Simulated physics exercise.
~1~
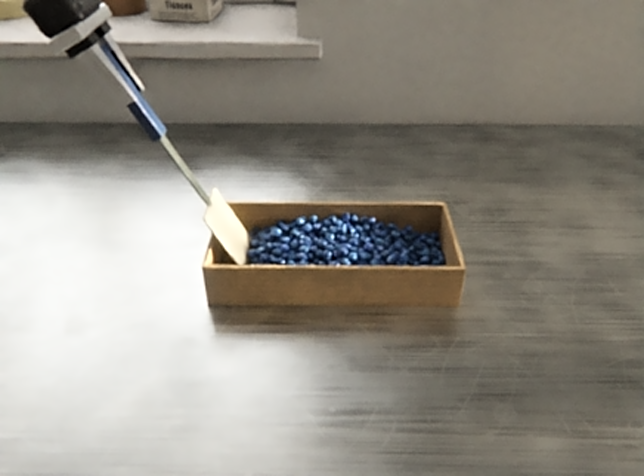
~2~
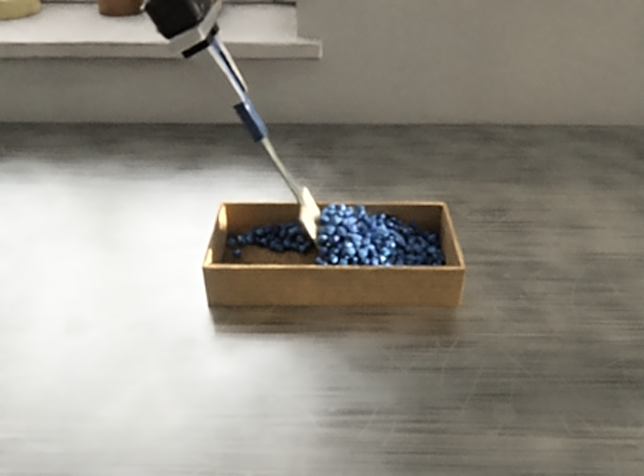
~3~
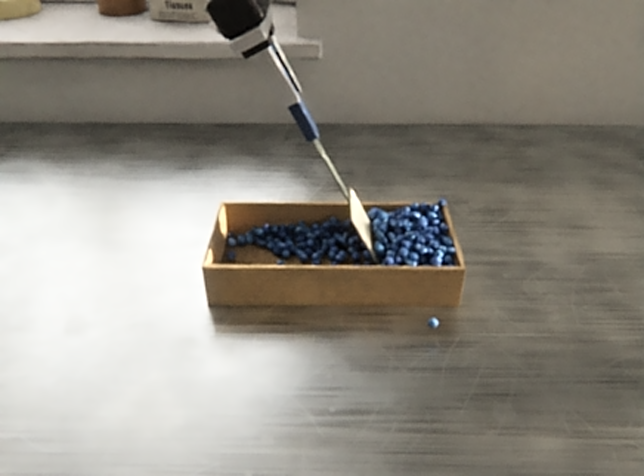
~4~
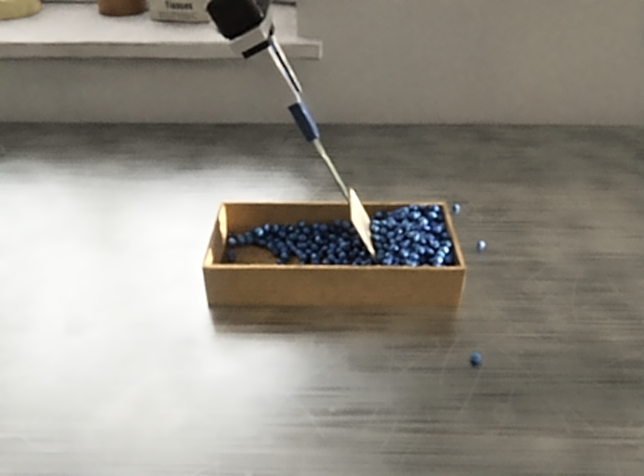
We see a robotic arm push a spatula rightward through dark blue beads in a brown rectangular tin on a table, heaping them toward the right side, then stop; a few beads spill out and end up on the tabletop while nearly all remain inside.
